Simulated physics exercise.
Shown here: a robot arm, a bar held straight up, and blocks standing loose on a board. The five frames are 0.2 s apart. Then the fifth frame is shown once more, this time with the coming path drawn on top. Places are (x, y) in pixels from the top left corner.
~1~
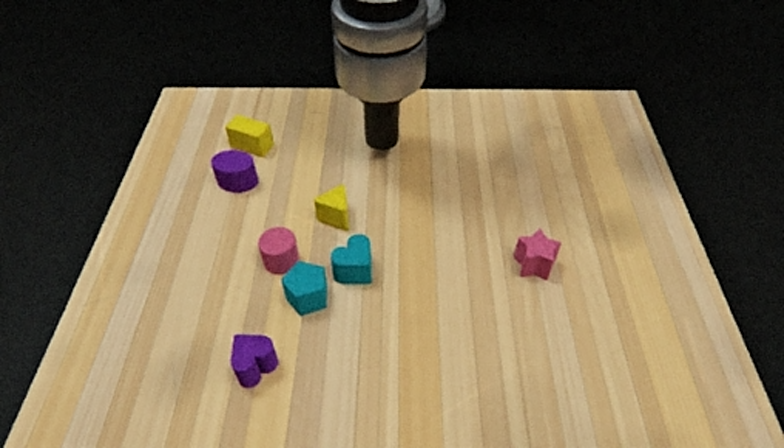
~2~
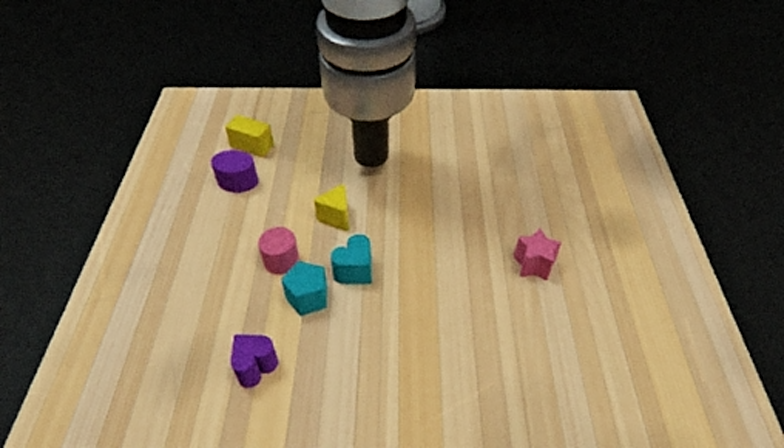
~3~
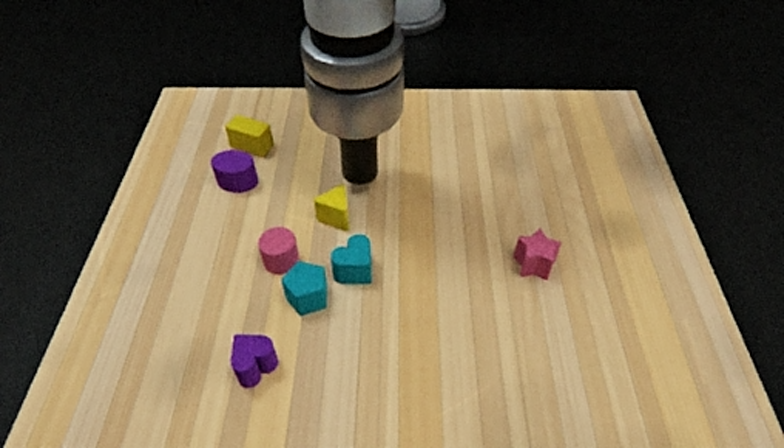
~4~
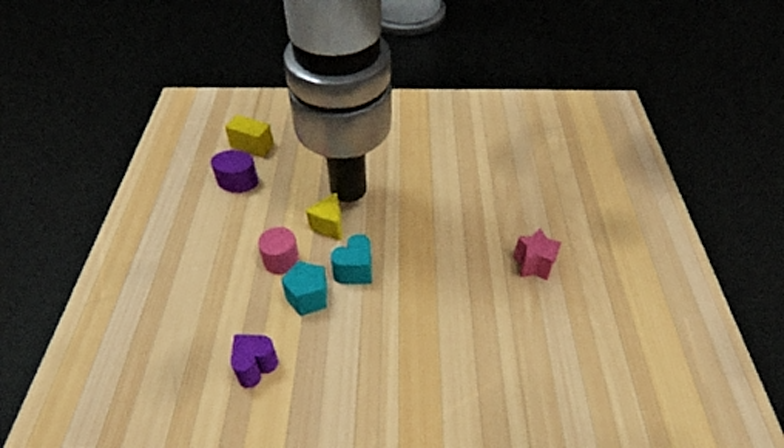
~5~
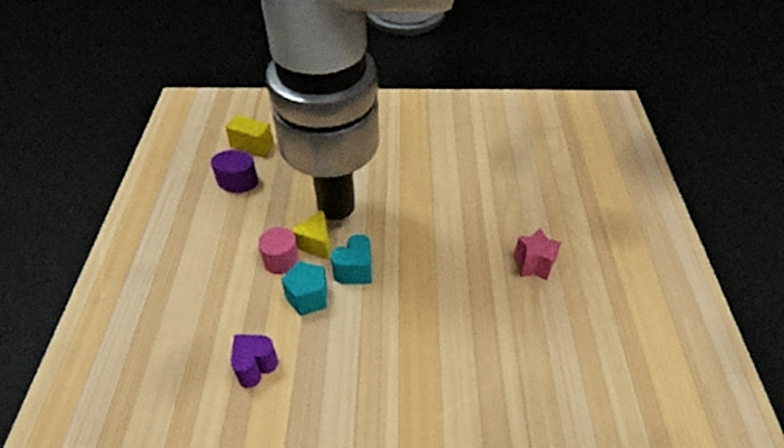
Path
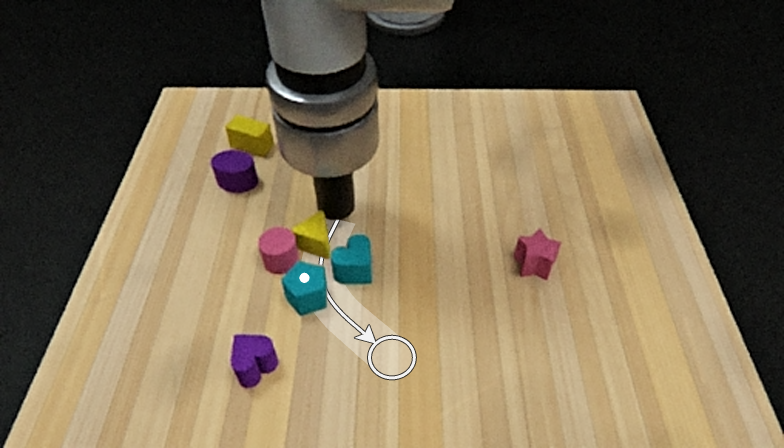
A robot arm moves down the board and pushes the yellow triangular block down-left.
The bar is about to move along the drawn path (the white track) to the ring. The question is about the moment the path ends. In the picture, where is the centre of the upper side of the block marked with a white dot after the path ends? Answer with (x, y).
Final place: (298, 311).
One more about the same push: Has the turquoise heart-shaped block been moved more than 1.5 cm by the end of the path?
Yes.
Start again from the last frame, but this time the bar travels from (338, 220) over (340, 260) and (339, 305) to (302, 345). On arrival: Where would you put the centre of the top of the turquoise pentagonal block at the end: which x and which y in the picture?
Near (263, 307).
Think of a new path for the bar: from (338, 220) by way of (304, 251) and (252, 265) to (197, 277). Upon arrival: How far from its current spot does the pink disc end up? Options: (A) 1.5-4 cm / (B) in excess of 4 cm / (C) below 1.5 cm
The correct letter is B.
The line goes from (338, 220) over (321, 266) and (343, 315) to (392, 357); the dot is on the turquoise pentagonal block.
On the path given first. One third of the way, bar (319, 254); pink disc (263, 246); turquoise pentagonal block (301, 286), turned 20° anticlockwise; yellow triangular block (287, 261), turned 95° clockwise; turquoise heart-shaped block (354, 254), turned 15° anticlockwise.
Two thirds of the way, bar (342, 303); pink disc (262, 246); turquoise pentagonal block (297, 311), turned 30° clockwise; yellow triangular block (283, 267), turned 105° clockwise; turquoise heart-shaped block (363, 269), turned 95° anticlockwise.
At the end, bar (392, 345); pink disc (262, 246); turquoise pentagonal block (297, 311), turned 30° clockwise; yellow triangular block (283, 267), turned 105° clockwise; turquoise heart-shaped block (363, 269), turned 95° anticlockwise.
